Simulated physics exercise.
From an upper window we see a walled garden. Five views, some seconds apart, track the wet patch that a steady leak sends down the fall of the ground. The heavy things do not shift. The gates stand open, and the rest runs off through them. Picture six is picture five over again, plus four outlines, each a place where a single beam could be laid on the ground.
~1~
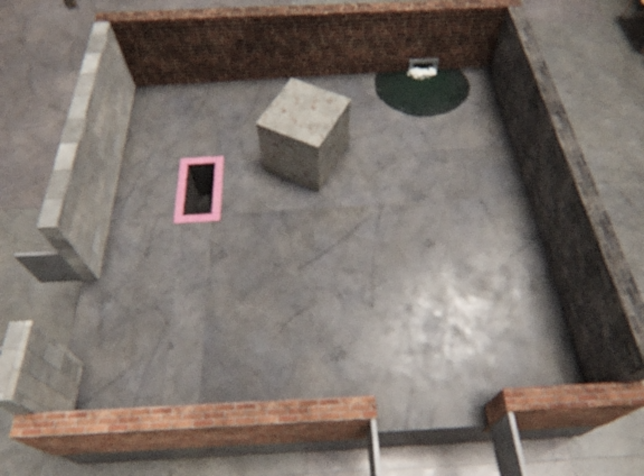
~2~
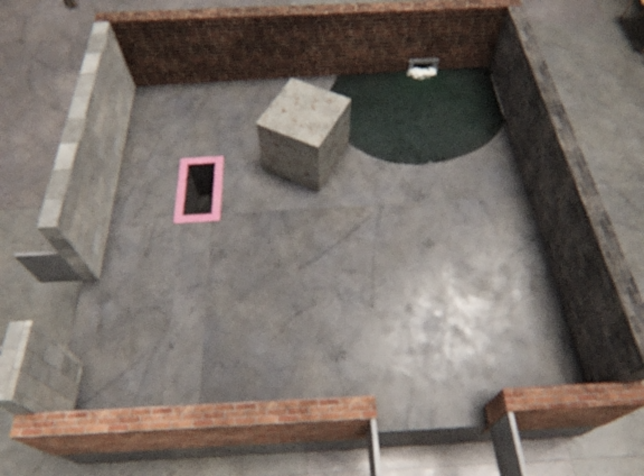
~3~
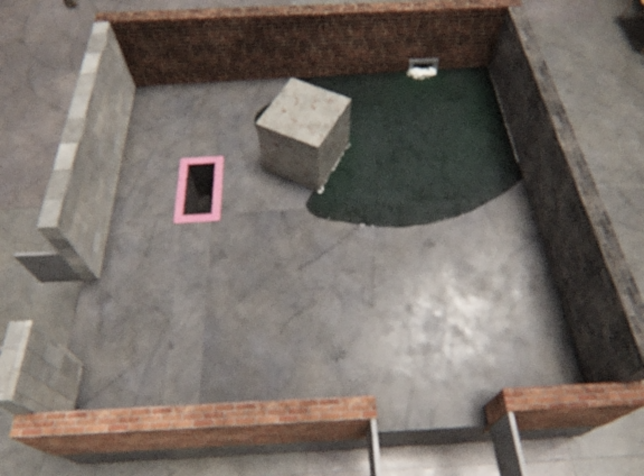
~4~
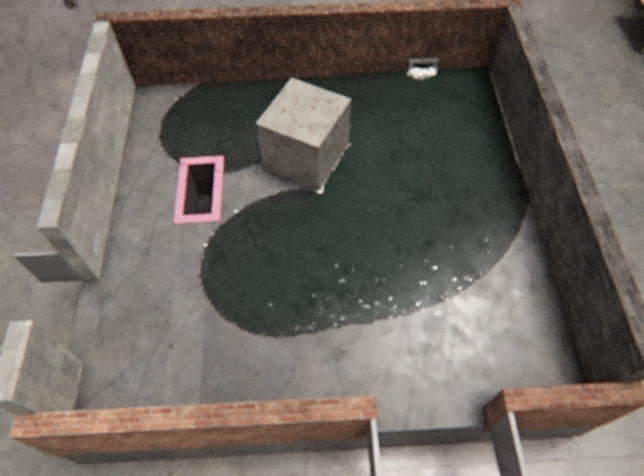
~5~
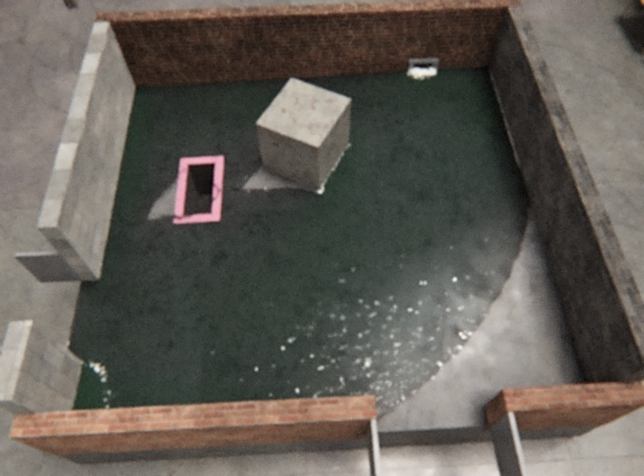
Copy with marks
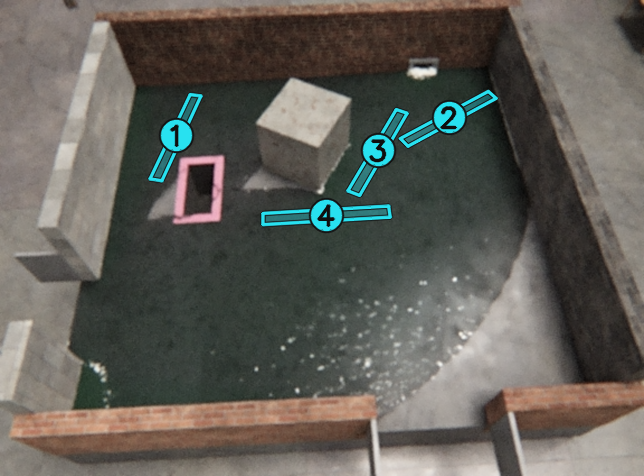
Dark green water spreads from the back wall around a block and reaches the pink-edged drain.
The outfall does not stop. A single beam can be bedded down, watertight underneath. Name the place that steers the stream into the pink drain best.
4 beats the others.
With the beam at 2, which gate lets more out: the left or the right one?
The left gate.
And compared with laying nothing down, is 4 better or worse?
It is better.
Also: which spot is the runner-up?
1 it is.
On the marked copy, 1 from (155, 179) to (195, 95); 2 from (404, 142) to (492, 94); 3 from (353, 193) to (401, 111); 4 from (262, 218) to (389, 211).
If 1 is chosen, about 15 % of the stream runs into the pink drain, about 84 % out by the gates.
If 2 is chosen, about 11 % of the stream runs into the pink drain, about 88 % out by the gates.
If 3 is chosen, about 10 % of the stream runs into the pink drain, about 90 % out by the gates.
If 4 is chosen, about 30 % of the stream runs into the pink drain, about 70 % out by the gates.
